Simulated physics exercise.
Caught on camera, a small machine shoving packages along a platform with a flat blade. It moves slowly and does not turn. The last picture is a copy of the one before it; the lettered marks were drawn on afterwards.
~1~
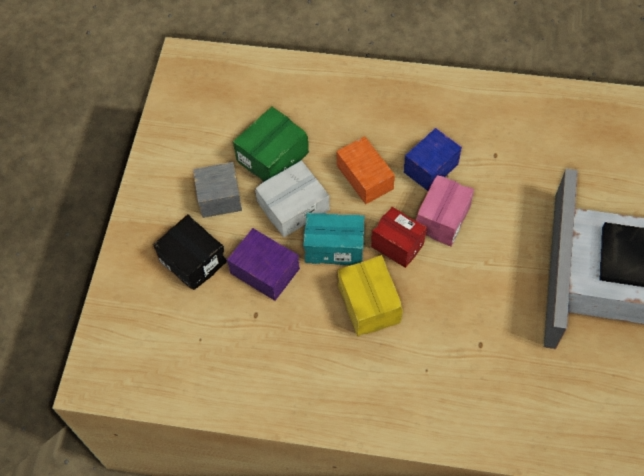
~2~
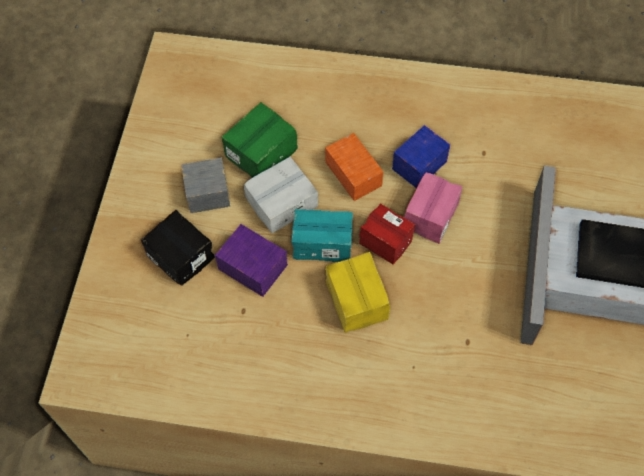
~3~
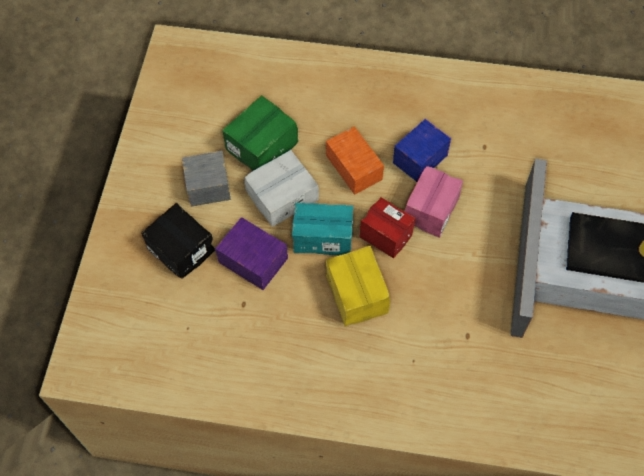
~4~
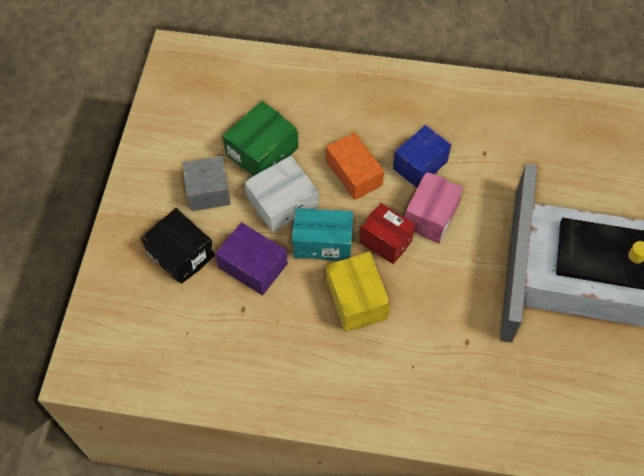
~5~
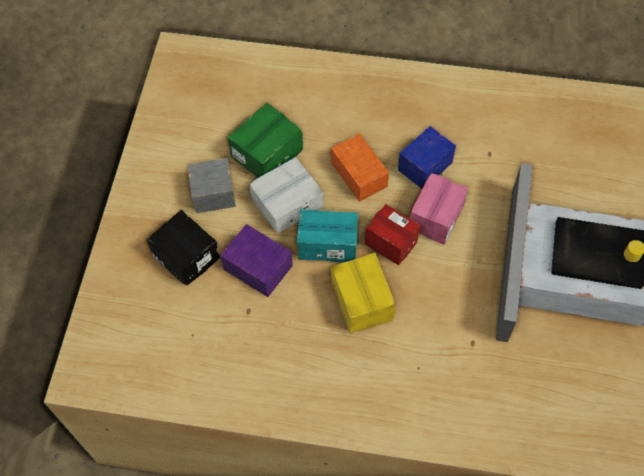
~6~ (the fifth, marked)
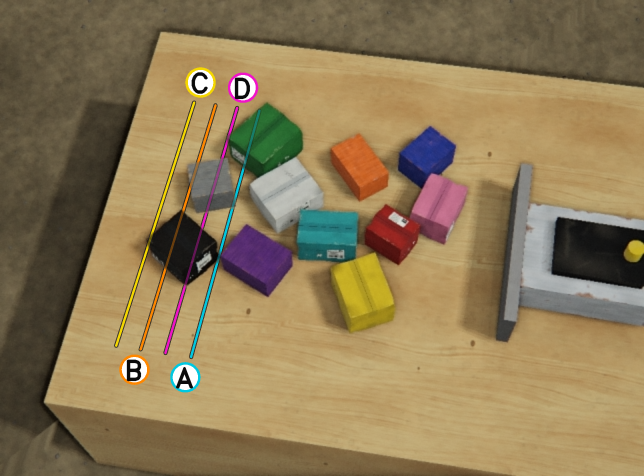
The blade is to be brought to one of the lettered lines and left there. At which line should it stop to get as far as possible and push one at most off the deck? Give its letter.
No farther than A.
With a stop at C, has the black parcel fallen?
By then, yes.
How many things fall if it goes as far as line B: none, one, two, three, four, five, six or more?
By then, two.
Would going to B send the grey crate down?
Yes.
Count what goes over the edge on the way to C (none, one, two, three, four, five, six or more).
Five.
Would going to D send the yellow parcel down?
No.
On the marked copy, A at (228, 225); B at (181, 219); C at (158, 216); D at (204, 222).
Taking A. A third of the way, robot (483, 236); blue crate (418, 153); orange crate (351, 163).
Two thirds of the way, robot (376, 222); black parcel (158, 248); grey crate (194, 181).
When it is over, robot (297, 212); black parcel (87, 250); grey crate (122, 172); none fallen.
As for the rest, B drops two; C drops five; D drops two.
